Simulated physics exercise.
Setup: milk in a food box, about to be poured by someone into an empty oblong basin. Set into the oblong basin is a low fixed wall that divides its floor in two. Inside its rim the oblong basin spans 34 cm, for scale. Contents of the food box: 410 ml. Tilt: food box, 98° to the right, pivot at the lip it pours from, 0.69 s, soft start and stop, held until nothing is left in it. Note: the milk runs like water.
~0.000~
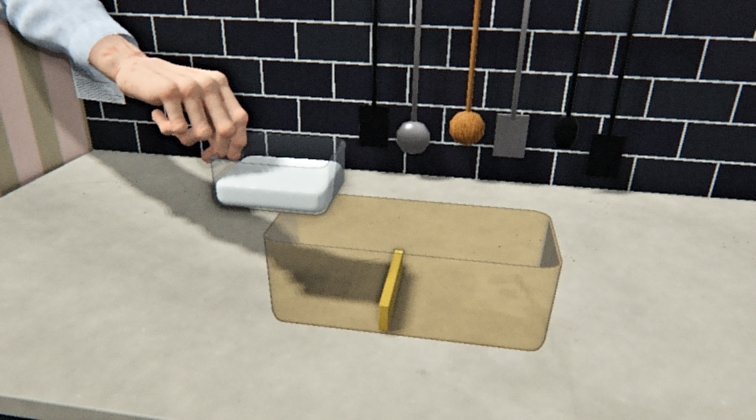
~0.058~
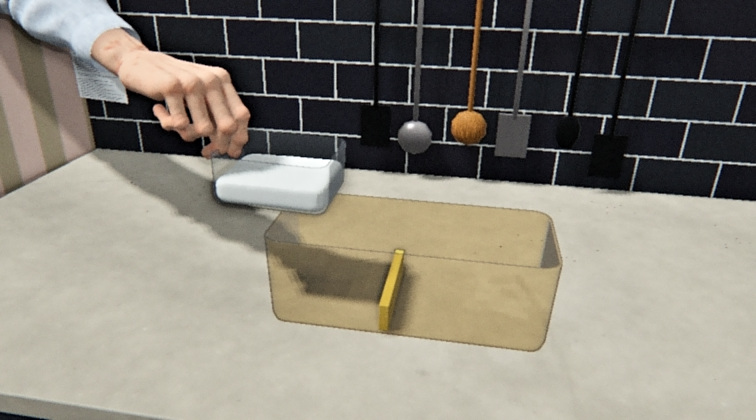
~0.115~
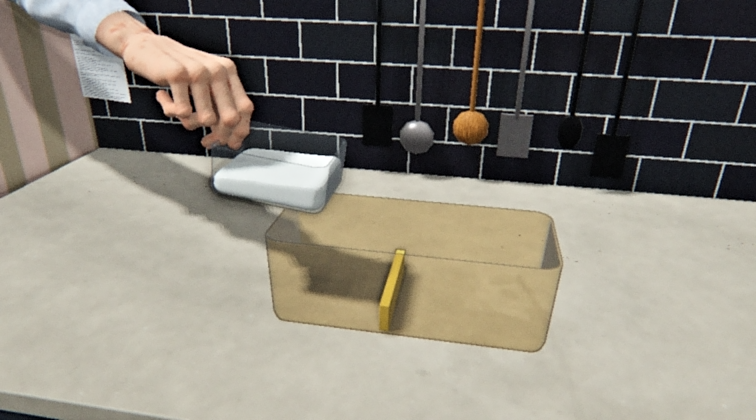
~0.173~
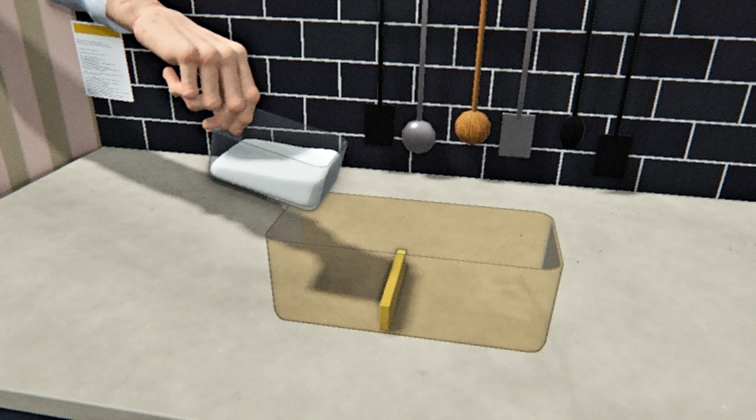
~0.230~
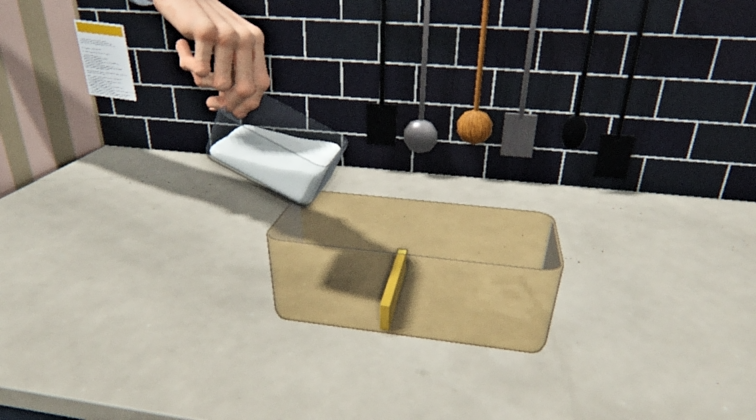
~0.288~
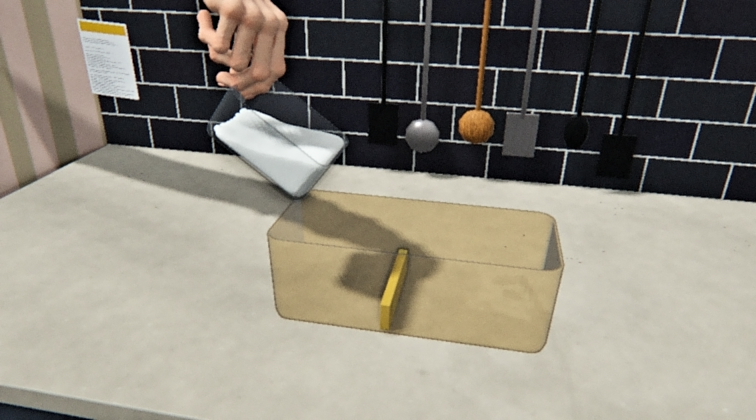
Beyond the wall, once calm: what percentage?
69 out of 100.
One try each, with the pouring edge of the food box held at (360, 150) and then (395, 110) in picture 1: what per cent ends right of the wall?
85 in a hundred, followed by 85 in a hundred.
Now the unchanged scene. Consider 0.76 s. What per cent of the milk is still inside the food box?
Remaining share: Approx. 7 %.
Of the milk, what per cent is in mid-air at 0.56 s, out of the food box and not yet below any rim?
Estimate: About 54 % of all of it.
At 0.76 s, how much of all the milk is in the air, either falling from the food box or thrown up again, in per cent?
9 per cent, roughly.
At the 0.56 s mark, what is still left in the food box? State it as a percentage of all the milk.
I'd estimate some 26 % remains.
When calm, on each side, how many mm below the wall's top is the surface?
Roughly 30 mm on the left side and roughly 26 mm on the right.
By 0.56 s the tilt is 90° and 27 per cent is still to pour, 9 is left of the wall and 11 right of it.
By 0.76 s the tilt is 98° and 7 per cent is still to pour, 14 is left of the wall and 70 right of it.
By 0.96 s the tilt is 98° and 1 per cent is still to pour, 26 is left of the wall and 69 right of it.
By 1.19 s the tilt is 98° and 0 per cent is still to pour, 30 is left of the wall and 68 right of it.
At rest 30 per cent lies left of the wall, 69 right of it and 1 outside.
